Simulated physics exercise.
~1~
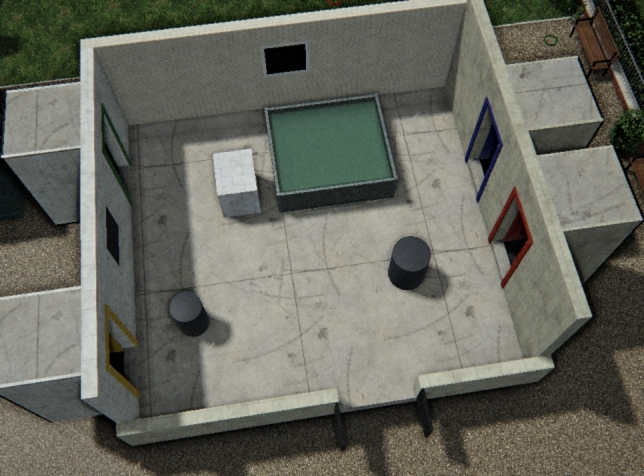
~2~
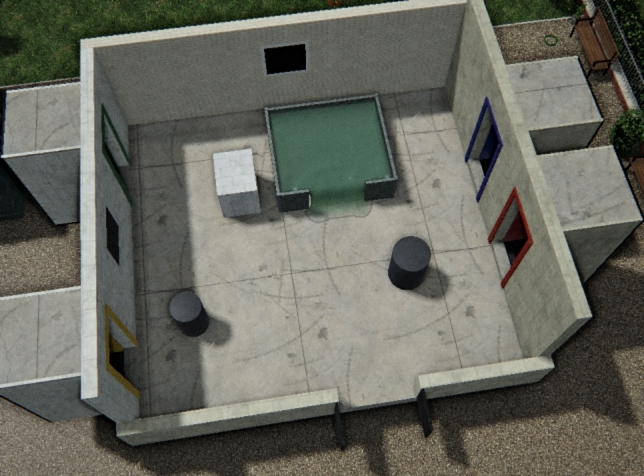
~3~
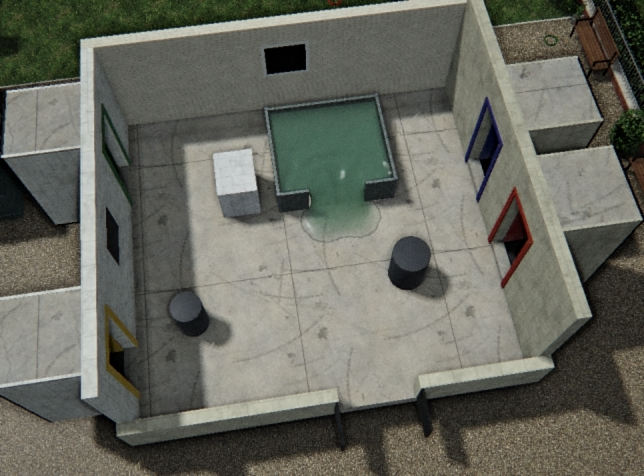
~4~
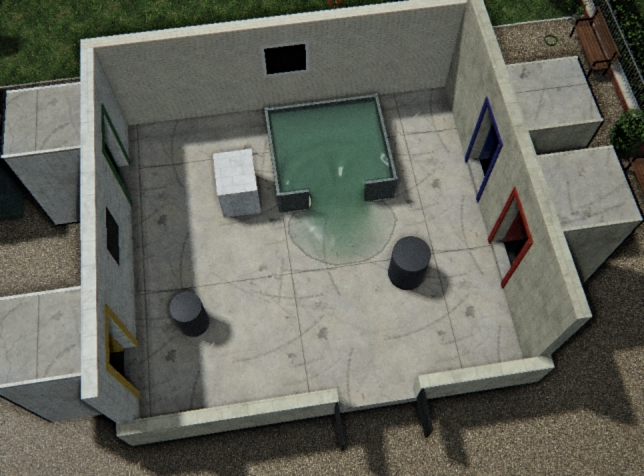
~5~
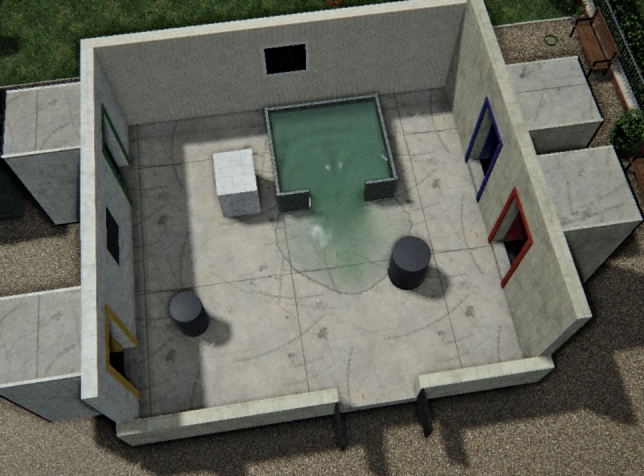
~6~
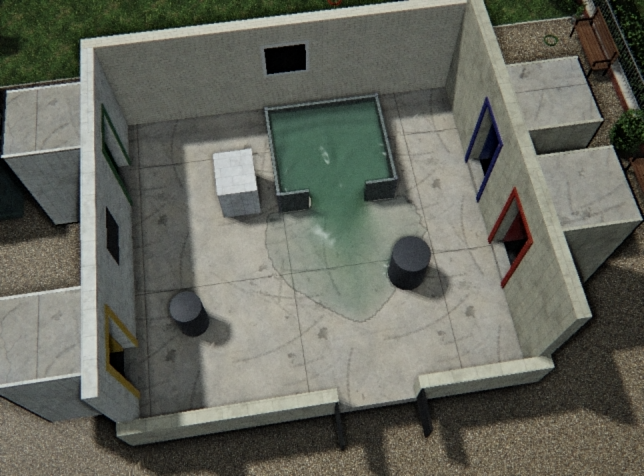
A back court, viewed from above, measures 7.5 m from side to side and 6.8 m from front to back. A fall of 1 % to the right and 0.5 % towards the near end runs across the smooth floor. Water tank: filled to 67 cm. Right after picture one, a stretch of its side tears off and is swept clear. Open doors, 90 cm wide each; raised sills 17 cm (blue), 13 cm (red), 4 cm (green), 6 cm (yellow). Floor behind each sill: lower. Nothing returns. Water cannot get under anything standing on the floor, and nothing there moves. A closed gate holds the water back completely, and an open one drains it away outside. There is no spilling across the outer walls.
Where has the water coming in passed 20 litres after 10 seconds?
At the end, blue door: Lags behind the figure; red door: Lags behind the figure; green door: Lags behind the figure; yellow door: Outstrips the figure.
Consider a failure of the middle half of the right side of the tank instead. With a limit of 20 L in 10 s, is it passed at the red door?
Then the red door ends up within bounds.
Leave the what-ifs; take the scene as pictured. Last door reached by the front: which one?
It's the green door that comes last.
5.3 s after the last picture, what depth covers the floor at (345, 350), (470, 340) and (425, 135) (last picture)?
4, 6, 2 cm.
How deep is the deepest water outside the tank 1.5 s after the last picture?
Up to some 34 cm.
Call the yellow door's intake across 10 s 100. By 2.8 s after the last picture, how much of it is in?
0 per cent, roughly.
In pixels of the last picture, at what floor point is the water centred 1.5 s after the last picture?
Roughly (339, 212).
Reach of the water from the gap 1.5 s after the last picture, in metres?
Roughly 5.0 m.
Then, 0.7 s after the last picture water covers 30 % of the floor and is deepest (39 cm) near (335, 210); blue door not reached, red door not reached, green door not reached, yellow door not reached.
Then, 1.5 s after the last picture water covers 40 % of the floor and is deepest (34 cm) near (389, 265); blue door not reached, red door 16 cm at the sill, 0 L in, green door not reached, yellow door not reached.
Then, 2.8 s after the last picture water covers 50 % of the floor and is deepest (24 cm) near (150, 425); blue door 5 cm at the sill, 0 L in, red door 10 cm at the sill, 4 L in, green door not reached, yellow door 6 cm at the sill, 0 L in.
Then, 5.3 s after the last picture water covers 70 % of the floor and is deepest (14 cm) near (335, 210); blue door 4 cm at the sill, 0 L in, red door 9 cm at the sill, 4 L in, green door not reached, yellow door 9 cm at the sill, 28 L in.
Then, 9.3 s after the last picture water covers 90 % of the floor and is deepest (8 cm) near (378, 390); blue door 4 cm at the sill, 0 L in, red door 5 cm at the sill, 4 L in, green door 1 cm at the sill, 0 L in, yellow door 5 cm at the sill, 44 L in.
